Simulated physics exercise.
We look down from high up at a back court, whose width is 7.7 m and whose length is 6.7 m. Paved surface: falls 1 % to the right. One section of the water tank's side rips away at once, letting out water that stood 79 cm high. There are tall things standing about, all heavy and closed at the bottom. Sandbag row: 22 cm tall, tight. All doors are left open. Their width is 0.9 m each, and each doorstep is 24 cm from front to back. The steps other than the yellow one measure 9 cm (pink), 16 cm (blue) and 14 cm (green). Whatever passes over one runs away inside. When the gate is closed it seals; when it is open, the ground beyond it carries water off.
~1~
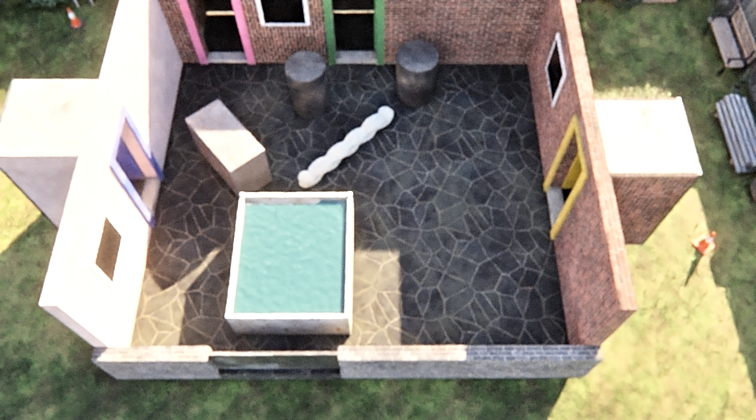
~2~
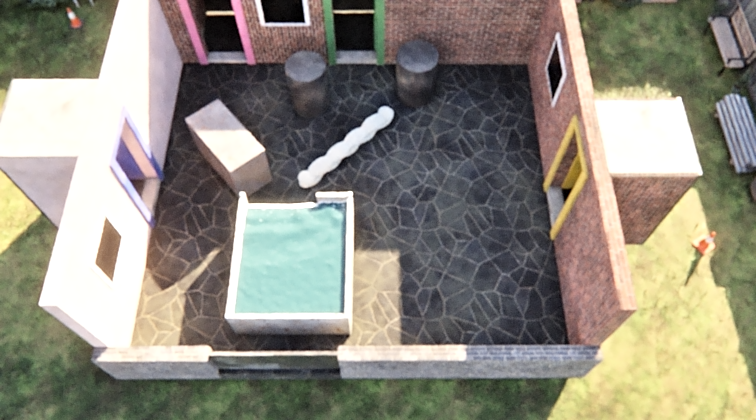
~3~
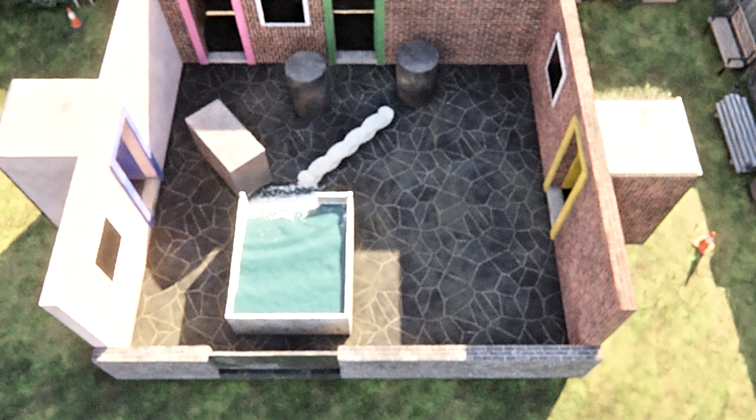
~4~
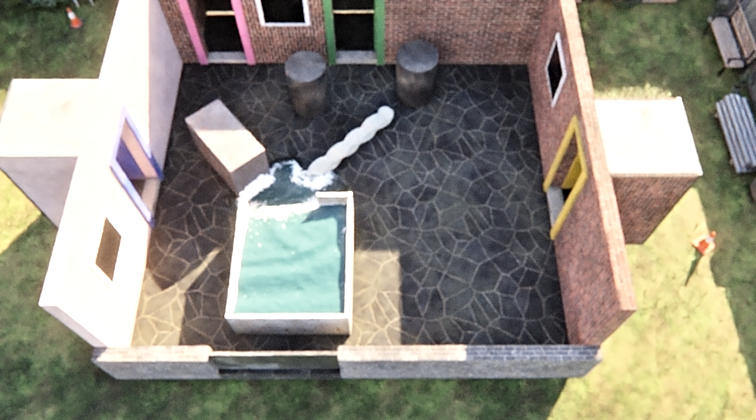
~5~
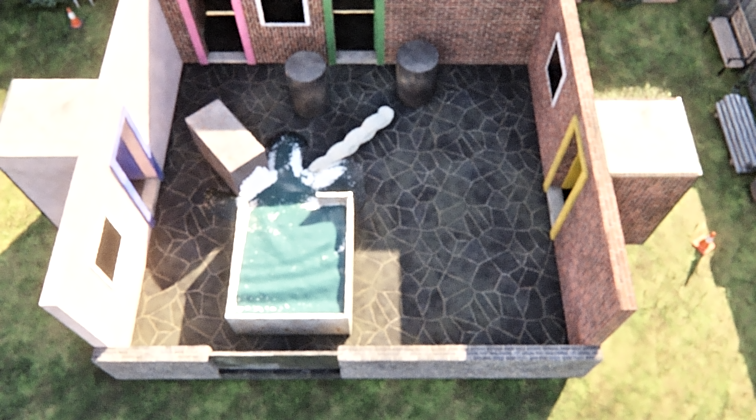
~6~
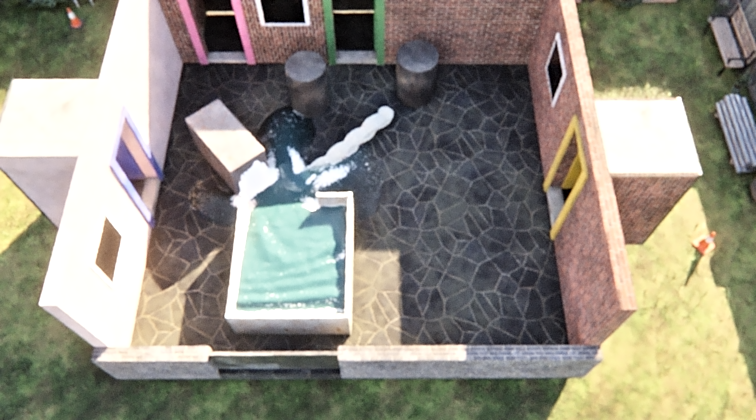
In a walled back court, a water tank stood full and still until part of its far side gave way, and foaming water poured out, spreading across the dark paving around the white twisted sandbag row.
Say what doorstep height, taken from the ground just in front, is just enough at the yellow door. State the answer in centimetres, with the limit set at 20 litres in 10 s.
I would put it at 5 cm.
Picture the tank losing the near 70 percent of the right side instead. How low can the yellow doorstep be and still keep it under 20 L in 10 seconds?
Required height: Approx. 20 cm.
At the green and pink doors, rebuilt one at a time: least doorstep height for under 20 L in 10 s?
Roughly 11.0 cm for the green door and roughly 19 cm for the pink door.
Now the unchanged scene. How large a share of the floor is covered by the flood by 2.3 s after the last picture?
I'd estimate about 65 percent.
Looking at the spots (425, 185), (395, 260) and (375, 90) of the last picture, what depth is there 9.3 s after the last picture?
About 4, 2 and 7 cm respectively.
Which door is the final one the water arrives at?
Last comes the yellow one.
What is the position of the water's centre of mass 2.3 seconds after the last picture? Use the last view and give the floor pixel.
Centre of the water: Approx. (308, 191) px.
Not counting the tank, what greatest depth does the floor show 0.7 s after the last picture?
It gets to close to 59 centimetres there.
Then, 0.7 s after the last picture water covers 30 % of the floor, deepest (59 cm) near (259, 197); it has not reached the yellow door.
Then, 2.3 s after the last picture water covers 65 % of the floor, deepest (33 cm) near (183, 63); it has not reached the yellow door.
Then, 9.3 s after the last picture water covers 95 % of the floor, deepest (12 cm) near (420, 359); 8 cm at the yellow door, 0 litres in over its 22 cm doorstep.
At the yellow door as built, the water peaked near 9 cm, 5.7 s after the last picture.
Run again over the same 10 s with other heights there, 27 litres in over 4.5 cm, 15 litres over 5.5 cm. The limit of 20 litres is kept from about 5 cm up.
